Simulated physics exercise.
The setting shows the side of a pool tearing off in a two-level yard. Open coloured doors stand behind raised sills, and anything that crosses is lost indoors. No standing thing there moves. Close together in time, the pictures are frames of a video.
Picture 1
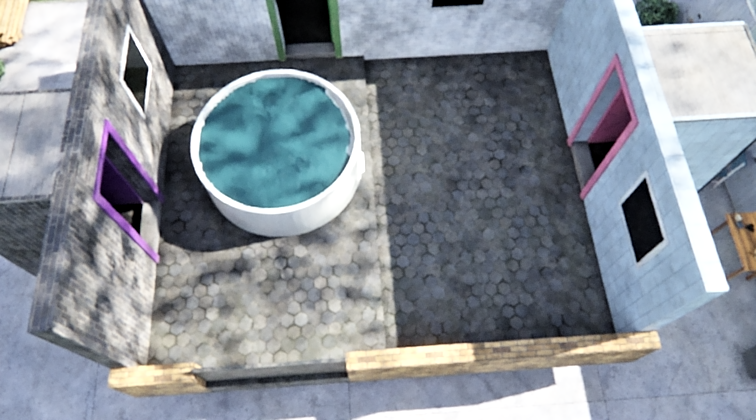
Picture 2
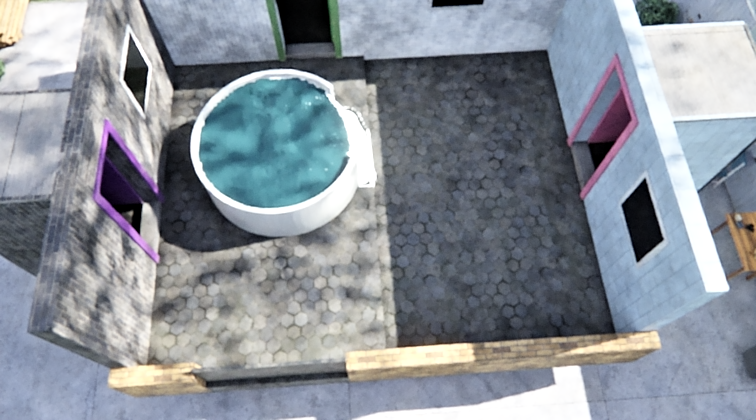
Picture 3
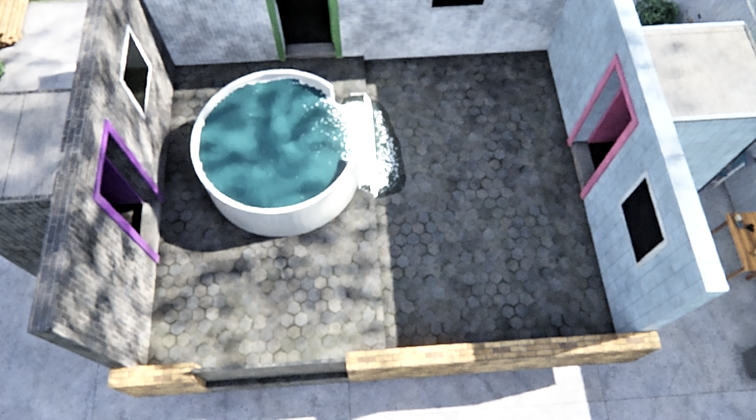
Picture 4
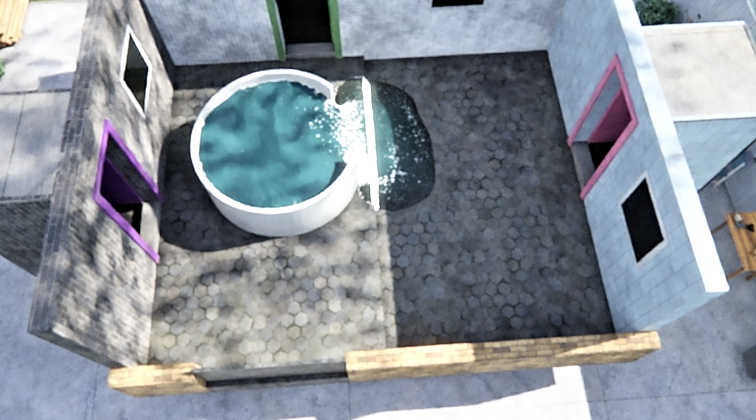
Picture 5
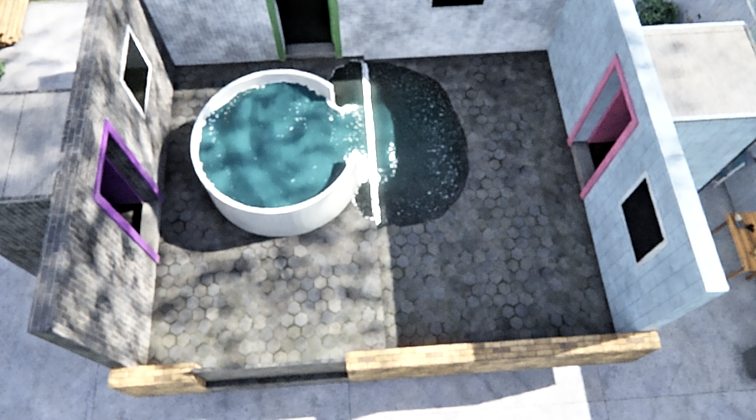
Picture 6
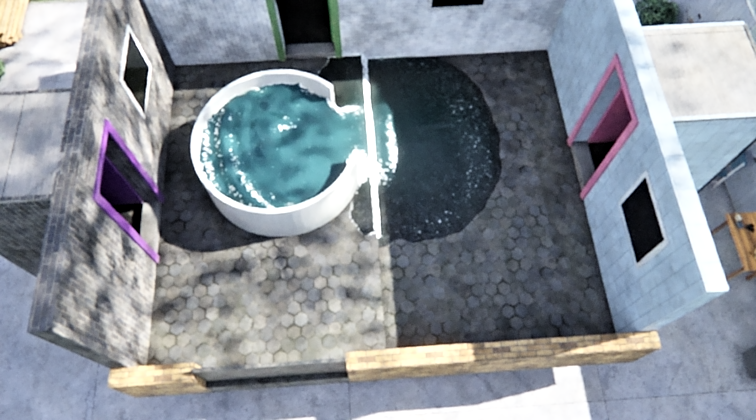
Round white pool in a walled courtyard tearing open on its right side, water gushing out and spreading across the dark paving.
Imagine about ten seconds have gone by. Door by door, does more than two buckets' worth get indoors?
One by one: The green door will keep to two buckets, the purple door will keep to two buckets, the pink door will go over two buckets.
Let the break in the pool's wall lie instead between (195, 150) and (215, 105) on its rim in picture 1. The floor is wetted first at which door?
The purple-painted one.
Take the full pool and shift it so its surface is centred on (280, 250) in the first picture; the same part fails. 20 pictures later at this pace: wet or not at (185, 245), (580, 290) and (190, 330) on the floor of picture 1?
First one stays unwetted, next one gets inundated, last one stays unwetted.
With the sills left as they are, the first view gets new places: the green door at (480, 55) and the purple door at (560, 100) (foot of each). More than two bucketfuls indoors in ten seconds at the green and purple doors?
My reading: The green one passes that mark; the purple one takes more.
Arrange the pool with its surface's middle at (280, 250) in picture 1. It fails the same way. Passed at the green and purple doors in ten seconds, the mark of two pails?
Then: The green one falls short; the purple one falls short.
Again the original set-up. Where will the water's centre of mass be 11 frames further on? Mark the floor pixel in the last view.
Roughly (384, 144).
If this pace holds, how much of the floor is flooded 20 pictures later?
About 45 per cent.
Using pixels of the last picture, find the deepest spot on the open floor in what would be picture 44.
I'd point to about (389, 359).
A moment on, water covers 40 % of the floor; the green door wet at the sill, nothing in, the purple door not reached, the pink door wet at the sill, nothing in.
Next, water covers 45 % of the floor; the green door wet at the sill, nothing in, the purple door not reached, the pink door over two buckets in.
Then, water covers 45 % of the floor; the green door wet at the sill, nothing in, the purple door not reached, the pink door far over two buckets in.
Later, water covers 80 % of the floor; the green door wet at the sill, nothing in, the purple door not reached, the pink door far over two buckets in.
In the end, water covers 95 % of the floor; the green door wet at the sill, nothing in, the purple door wet at the sill, nothing in, the pink door far over two buckets in.
